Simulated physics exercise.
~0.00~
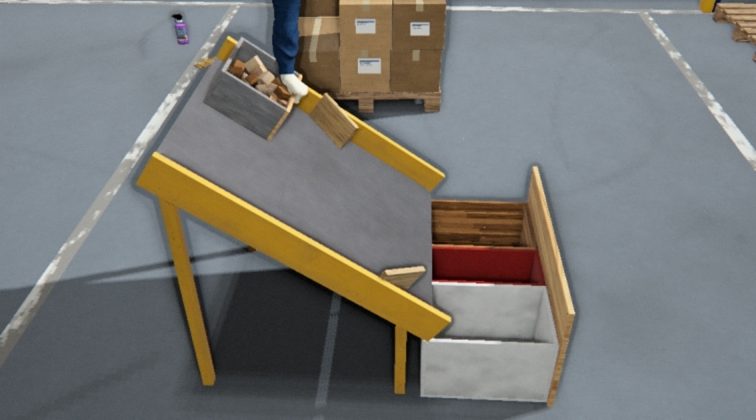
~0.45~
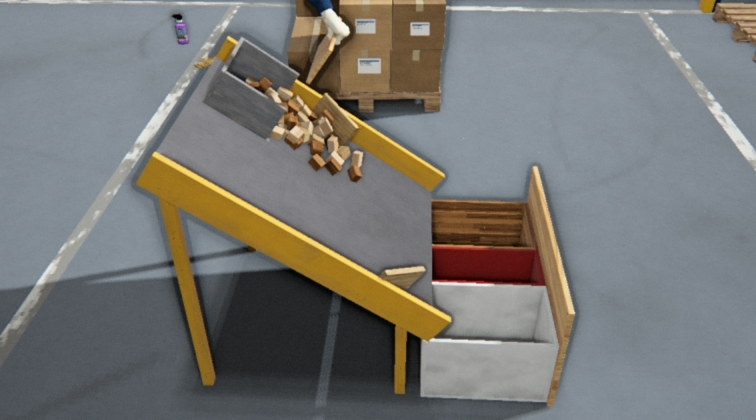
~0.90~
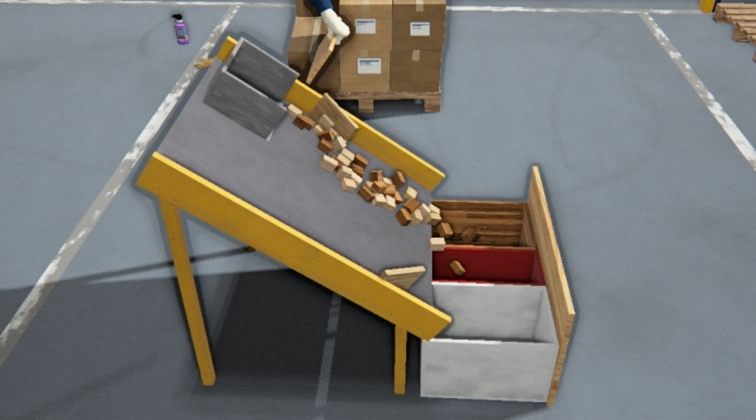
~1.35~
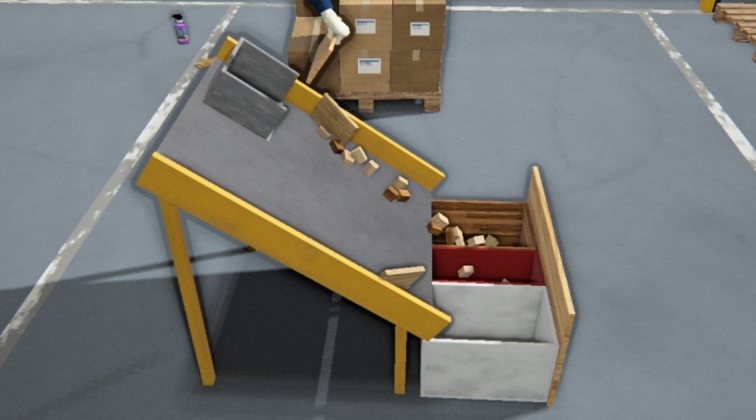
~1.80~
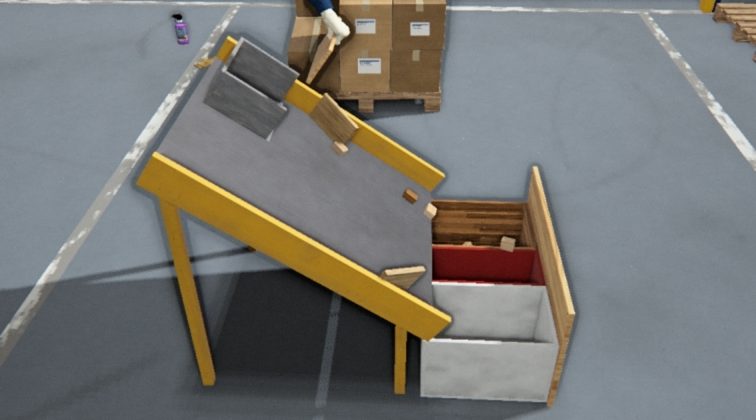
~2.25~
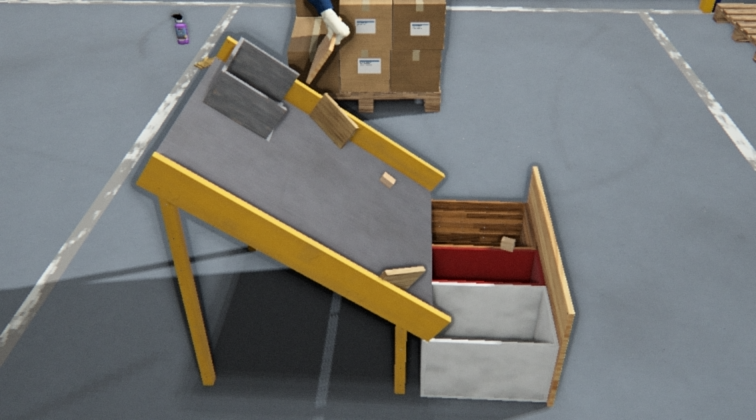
On a warehouse floor, a gloved hand lifted the gate from a grey pen, and a heap of wooden blocks tumbled down a sloped table past angled boards, most dropping into the wooden tub and some into the red one, leaving one last block still on the slope.
